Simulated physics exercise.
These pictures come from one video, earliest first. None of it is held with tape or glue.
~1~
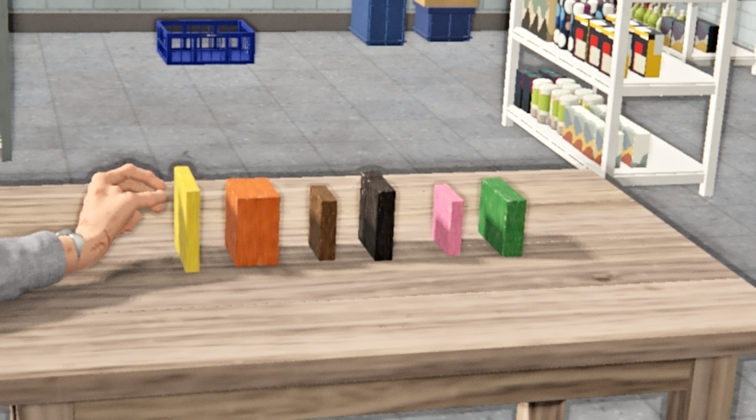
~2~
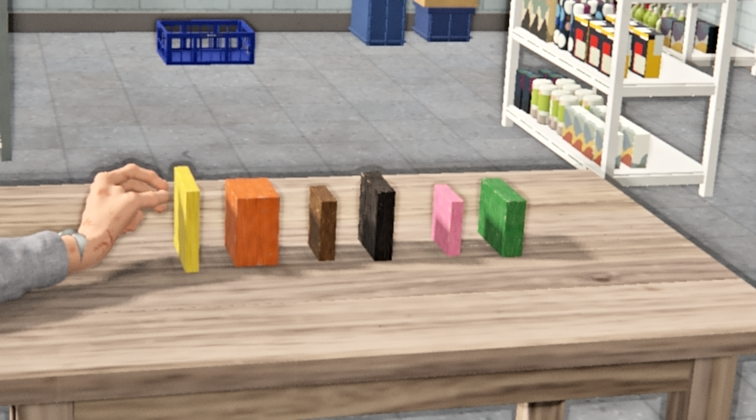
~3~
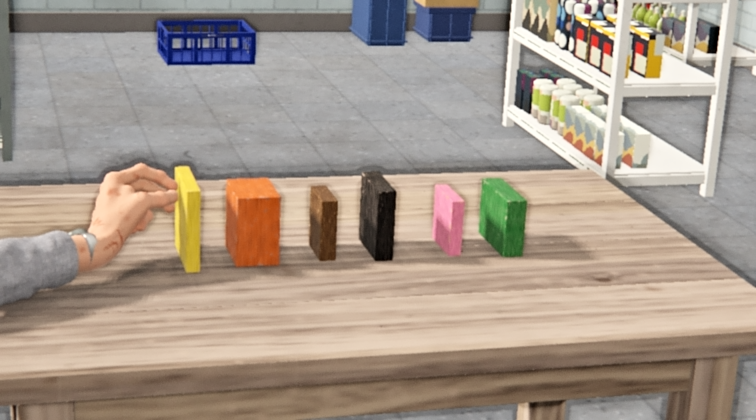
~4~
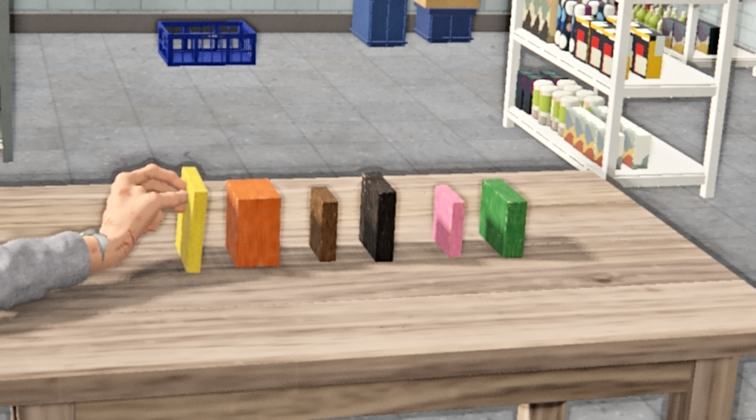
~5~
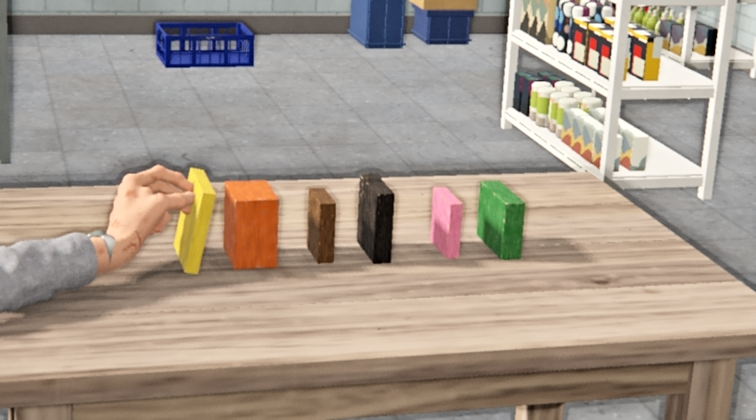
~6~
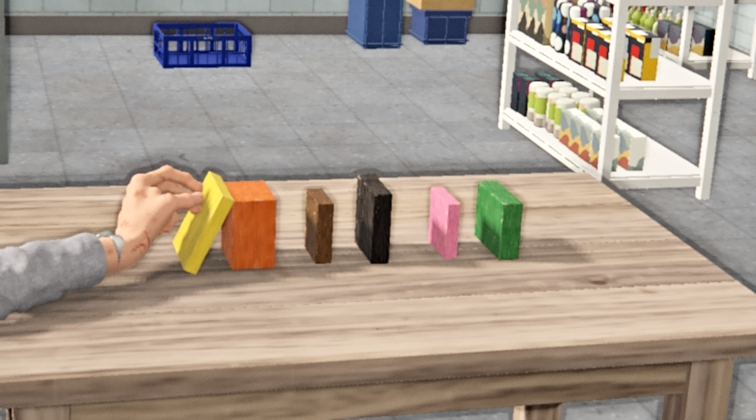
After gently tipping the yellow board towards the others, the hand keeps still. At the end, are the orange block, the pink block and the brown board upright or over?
The orange block keeps its balance. The pink block keeps its balance. The brown board keeps its balance.
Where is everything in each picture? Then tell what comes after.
The first picture shows orange block (252, 222); pink block (447, 220); brown board (323, 223).
The second picture shows black board (377, 216).
The third picture shows black board (377, 216).
The fourth picture shows yellow board 5° over; black board (378, 217).
The fifth picture shows yellow board 12° over; black board (376, 218).
The sixth picture shows yellow board 26° over; orange block (248, 225); pink block (444, 223); brown board (319, 226).
Then, 0.10 s past the last view, yellow board 27° over.
Then, 0.40 s past the last view, orange block resting near (249, 225); pink block resting near (444, 223).
Finally, all 4 still in place. Final places as the last picture's camera would see them, orange block near (249, 225), pink block near (444, 223).
